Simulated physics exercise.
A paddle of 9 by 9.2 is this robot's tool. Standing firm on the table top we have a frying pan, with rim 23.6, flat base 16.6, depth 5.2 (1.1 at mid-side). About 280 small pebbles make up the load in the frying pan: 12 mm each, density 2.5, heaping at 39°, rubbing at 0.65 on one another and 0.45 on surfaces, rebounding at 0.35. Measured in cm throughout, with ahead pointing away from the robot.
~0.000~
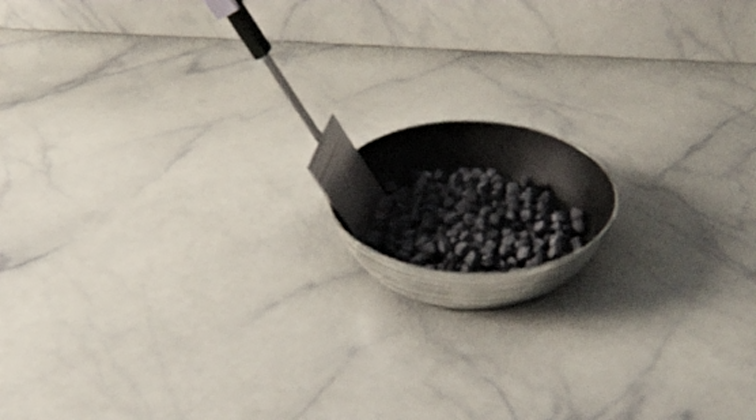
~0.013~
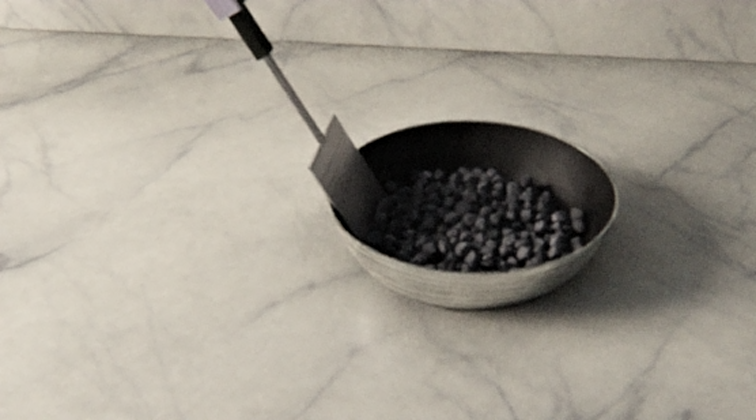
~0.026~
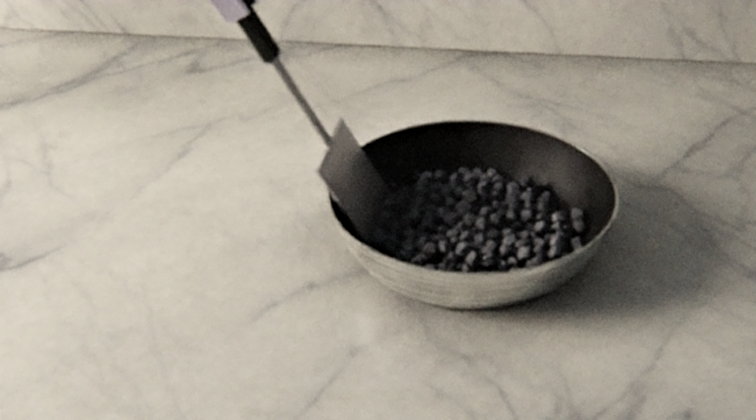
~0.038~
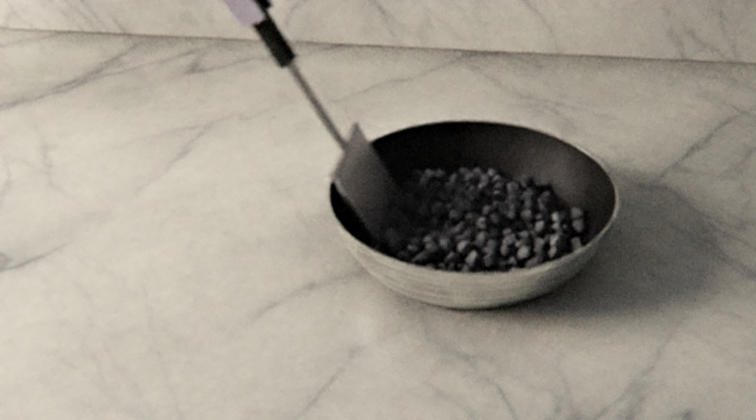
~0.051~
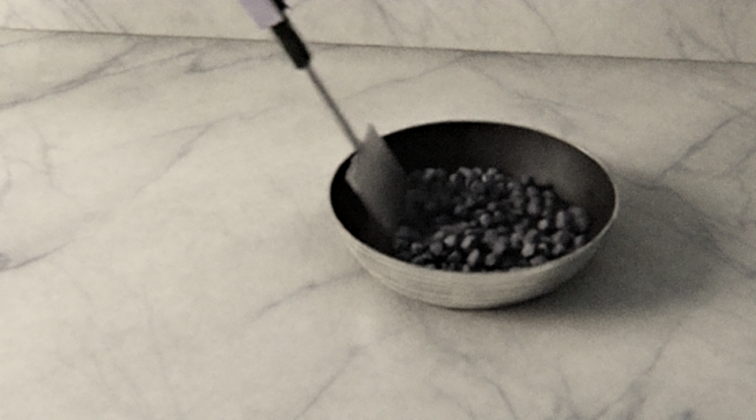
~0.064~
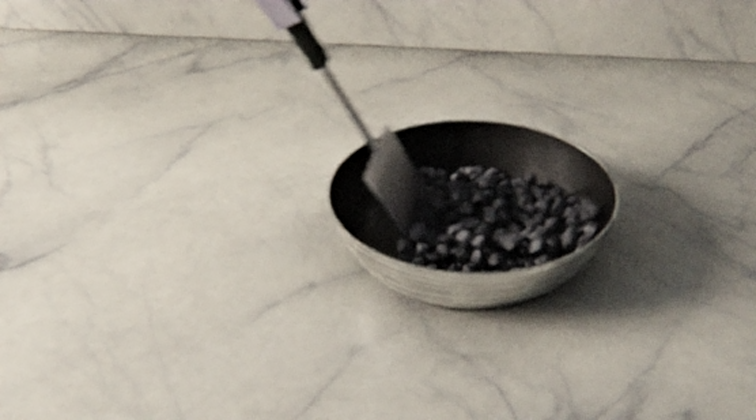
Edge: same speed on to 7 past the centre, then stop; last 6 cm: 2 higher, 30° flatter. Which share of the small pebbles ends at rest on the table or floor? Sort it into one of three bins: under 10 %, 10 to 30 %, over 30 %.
Bin: 10 to 30 %.
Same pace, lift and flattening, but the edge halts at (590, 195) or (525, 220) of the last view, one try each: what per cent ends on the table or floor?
First try roughly 45 percent, second roughly 5 percent.
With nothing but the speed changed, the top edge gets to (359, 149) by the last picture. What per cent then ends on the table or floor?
Share: Roughly 10 %.
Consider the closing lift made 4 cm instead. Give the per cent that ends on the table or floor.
It comes to around 15 percent.
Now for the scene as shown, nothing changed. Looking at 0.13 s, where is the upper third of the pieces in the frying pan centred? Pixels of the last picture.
I'd say close to (563, 208).
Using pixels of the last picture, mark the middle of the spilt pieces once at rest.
Near (658, 246) in the last picture.
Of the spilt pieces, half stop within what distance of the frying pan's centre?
Distance, approx.: 16 cm.
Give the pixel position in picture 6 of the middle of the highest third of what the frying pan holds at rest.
The centre sits at about (575, 211).
After 0.10 s, sloping 61°, highest piece 6 above the table; 280 in the frying pan.
After 0.13 s, sloping 50°, highest piece 8 above the table; 279 in the frying pan, 1 on the blade or in flight.
After 0.34 s, sloping 31°, highest piece 12 above the table; 242 in the frying pan, 24 on the table or floor, 14 on the blade or in flight.
After 1.39 s, sloping 31°, highest piece 6 above the table; 239 in the frying pan, 41 on the table or floor.
At rest, 239 in the frying pan, 41 on the table or floor. That is 15 % on the table or floor.
